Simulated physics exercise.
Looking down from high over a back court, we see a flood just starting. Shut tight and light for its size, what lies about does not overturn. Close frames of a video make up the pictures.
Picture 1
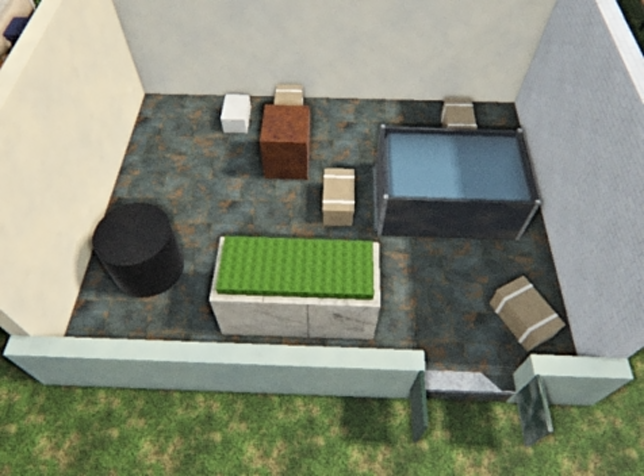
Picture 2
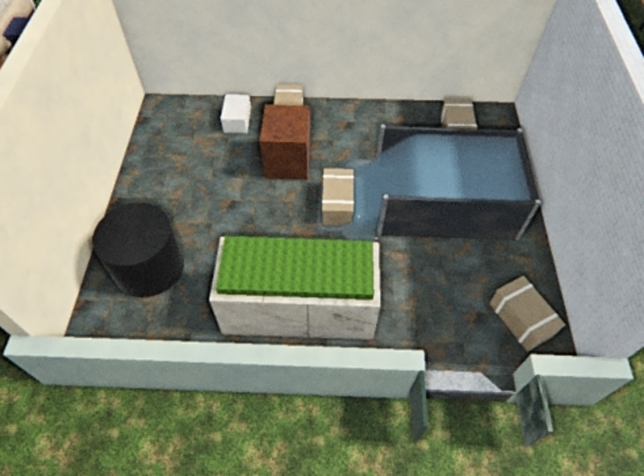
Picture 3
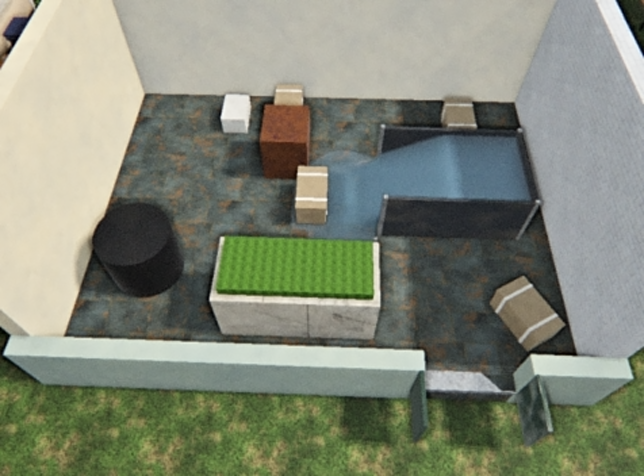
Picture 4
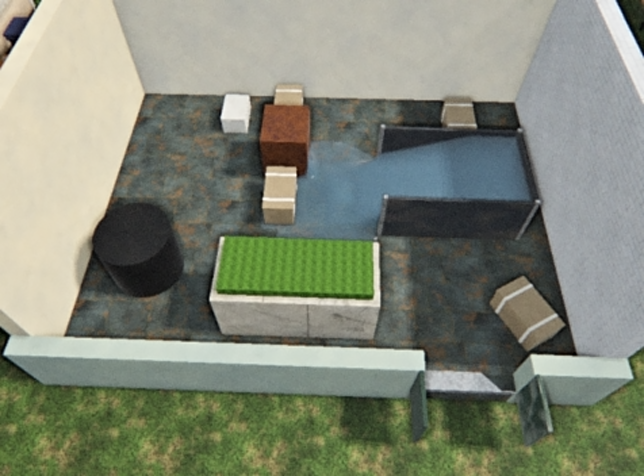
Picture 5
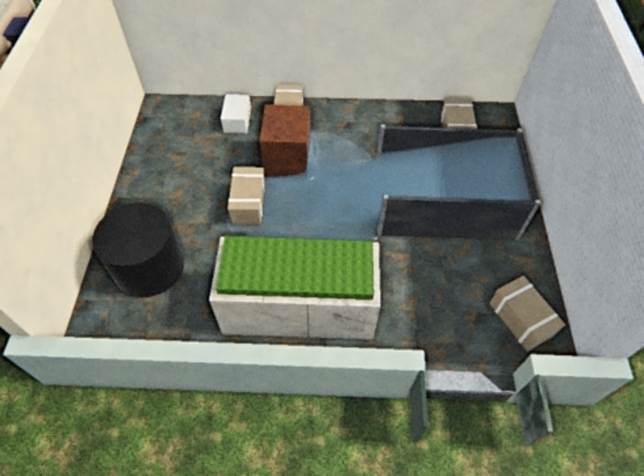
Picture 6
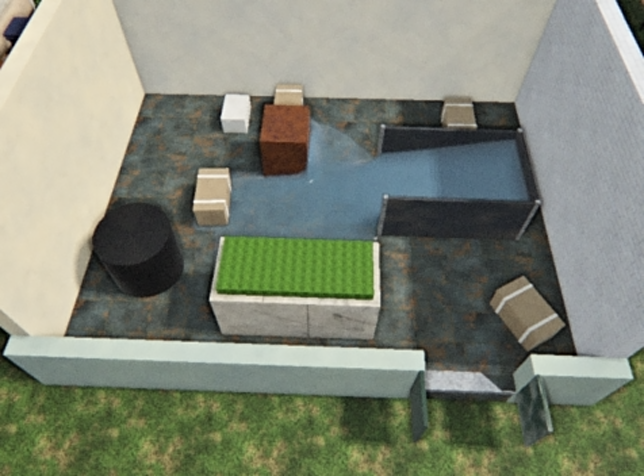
Blue water pours leftward from a dark-walled tank on the right of a walled courtyard with a mottled slate-coloured floor, seen from high above by a still camera. Around it sit a black cylinder at left, a reddish-brown block, a small white cube, a green-topped pale block in front, and several tan boxes. The water spreads across the floor and pushes the central tan box steadily left, while the other objects stay put.
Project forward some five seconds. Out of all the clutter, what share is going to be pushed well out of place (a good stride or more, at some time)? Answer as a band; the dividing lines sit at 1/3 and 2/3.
2/3 or more.
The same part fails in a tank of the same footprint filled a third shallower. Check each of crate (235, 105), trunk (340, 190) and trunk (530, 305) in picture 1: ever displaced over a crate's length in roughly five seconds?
Per item, in order: Missed the mark; cleared the mark; missed the mark.
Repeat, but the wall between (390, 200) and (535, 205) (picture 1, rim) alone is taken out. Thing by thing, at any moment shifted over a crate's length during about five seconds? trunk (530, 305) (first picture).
Bottom line: It got there.
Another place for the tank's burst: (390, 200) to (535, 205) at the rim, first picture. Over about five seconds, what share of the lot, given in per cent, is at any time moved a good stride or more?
About 20 %.
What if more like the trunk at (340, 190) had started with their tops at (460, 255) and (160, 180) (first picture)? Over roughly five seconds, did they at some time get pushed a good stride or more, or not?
Outcome per entry: Stays where it is / gets dislodged.
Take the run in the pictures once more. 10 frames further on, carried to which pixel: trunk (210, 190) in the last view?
Close to (107, 186).
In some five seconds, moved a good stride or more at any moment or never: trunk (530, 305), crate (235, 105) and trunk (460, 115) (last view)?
Outcome, each in turn - never cleared it / passed the mark / passed the mark.
A moment on, 1 of 5 are well off their spots; 0 afloat.
Next, 2 of 5 are well off their spots; 1 afloat.
Later, 3 of 5 are well off their spots; 1 afloat.
In the end, 4 of 5 are well off their spots, and 4 have been at some point; 4 afloat.
